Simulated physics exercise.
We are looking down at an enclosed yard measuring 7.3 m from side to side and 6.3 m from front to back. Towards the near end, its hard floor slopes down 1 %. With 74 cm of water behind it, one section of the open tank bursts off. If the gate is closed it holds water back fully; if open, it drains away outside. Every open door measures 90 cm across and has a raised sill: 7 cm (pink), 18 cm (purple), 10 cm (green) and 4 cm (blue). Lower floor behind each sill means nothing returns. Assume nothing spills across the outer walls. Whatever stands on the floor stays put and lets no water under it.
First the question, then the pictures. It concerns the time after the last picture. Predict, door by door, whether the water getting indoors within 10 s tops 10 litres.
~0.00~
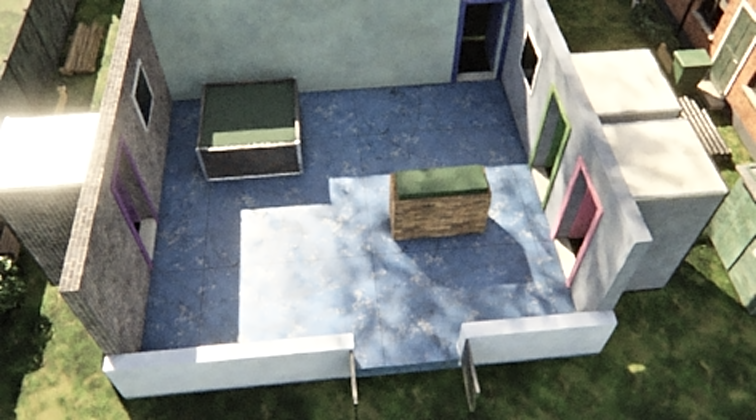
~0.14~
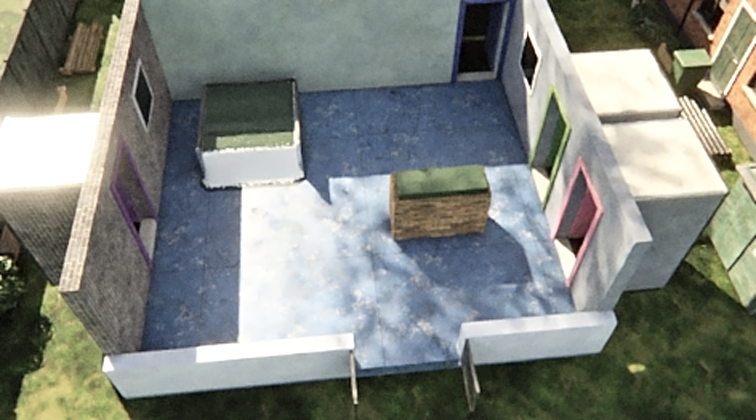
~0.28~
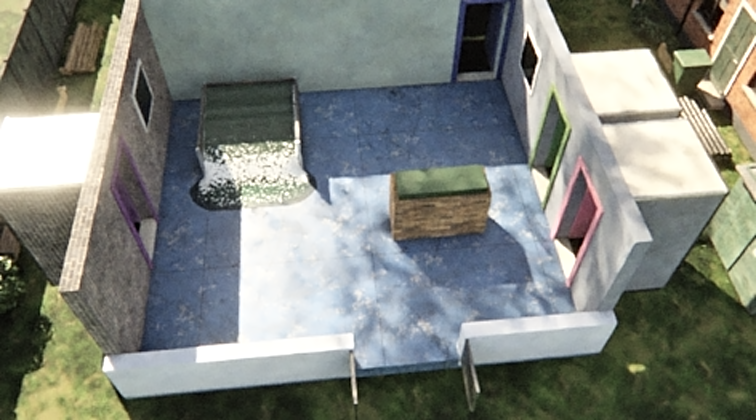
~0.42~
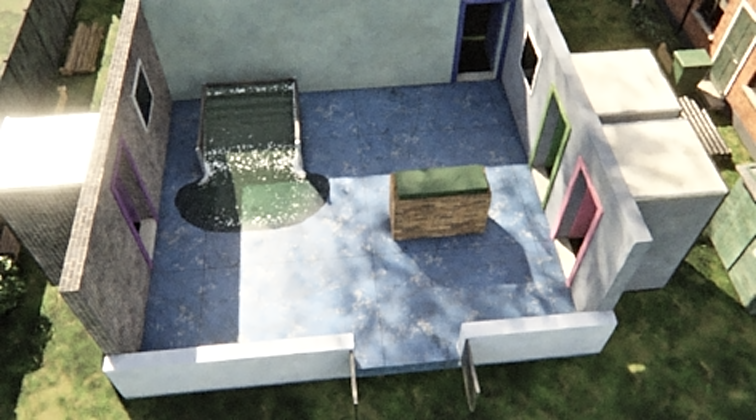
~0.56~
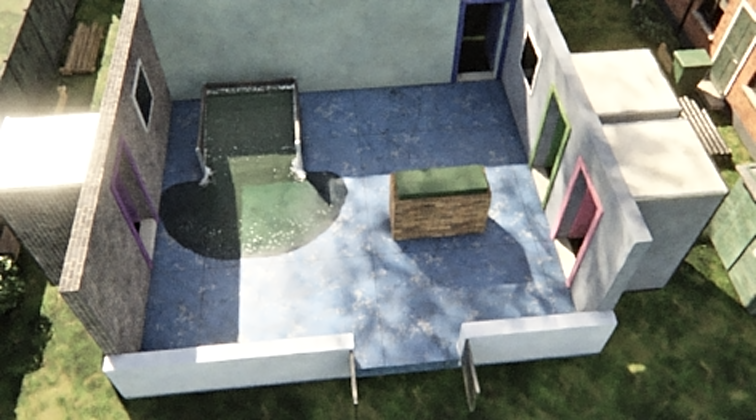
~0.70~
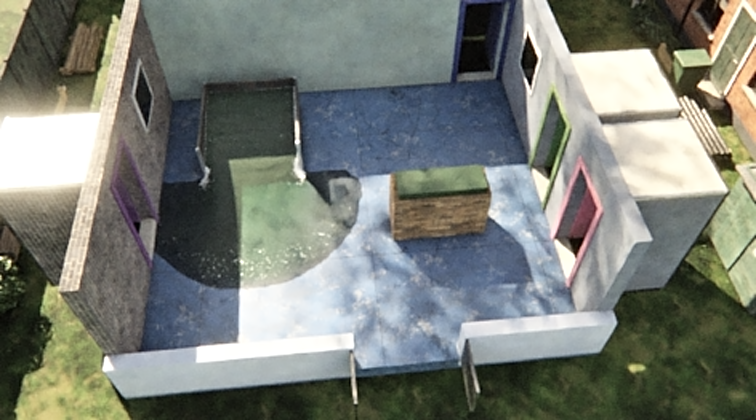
Prediction: At the pink door it tops it; at the purple door it falls short; at the green door it falls short; at the blue door it falls short.
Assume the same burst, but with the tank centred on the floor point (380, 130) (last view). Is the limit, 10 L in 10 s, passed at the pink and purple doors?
Result - pink door does not exceed it, purple door does not exceed it.
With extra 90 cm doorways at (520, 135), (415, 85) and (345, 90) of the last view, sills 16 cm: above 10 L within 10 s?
Less, less, less.
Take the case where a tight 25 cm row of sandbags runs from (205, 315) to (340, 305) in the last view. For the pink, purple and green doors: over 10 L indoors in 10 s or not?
Doors: Pink exceeds / purple stays under / green stays under.
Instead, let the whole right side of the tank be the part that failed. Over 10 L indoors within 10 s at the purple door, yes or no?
Purple: Falls short.
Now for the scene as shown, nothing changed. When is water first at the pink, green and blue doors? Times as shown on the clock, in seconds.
Pink 4.0 s, green 5.5 s, blue 8.0 s.
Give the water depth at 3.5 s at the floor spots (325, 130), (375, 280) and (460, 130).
Spot one 0 cm, spot two 2 cm, spot three 0 cm.
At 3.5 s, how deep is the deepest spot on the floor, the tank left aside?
Depth max: Approx. 25 cm.
After 1.4 s water covers 35 % of the floor and is deepest (32 cm) near (241, 365); pink door not reached, purple door 16 cm at the sill, 0 L in, green door not reached, blue door not reached.
After 2.2 s water covers 40 % of the floor and is deepest (46 cm) near (138, 375); pink door not reached, purple door 13 cm at the sill, 0 L in, green door not reached, blue door not reached.
After 3.5 s water covers 45 % of the floor and is deepest (25 cm) near (161, 277); pink door not reached, purple door 8 cm at the sill, 0 L in, green door not reached, blue door not reached.
After 6.0 s water covers 60 % of the floor and is deepest (18 cm) near (569, 335); pink door 14 cm at the sill, 6 L in, purple door 9 cm at the sill, 0 L in, green door 3 cm at the sill, 0 L in, blue door not reached.
After 10.0 s water covers 95 % of the floor and is deepest (8 cm) near (473, 344); pink door 8 cm at the sill, 71 L in, purple door 4 cm at the sill, 0 L in, green door 5 cm at the sill, 0 L in, blue door 4 cm at the sill, 3 L in.
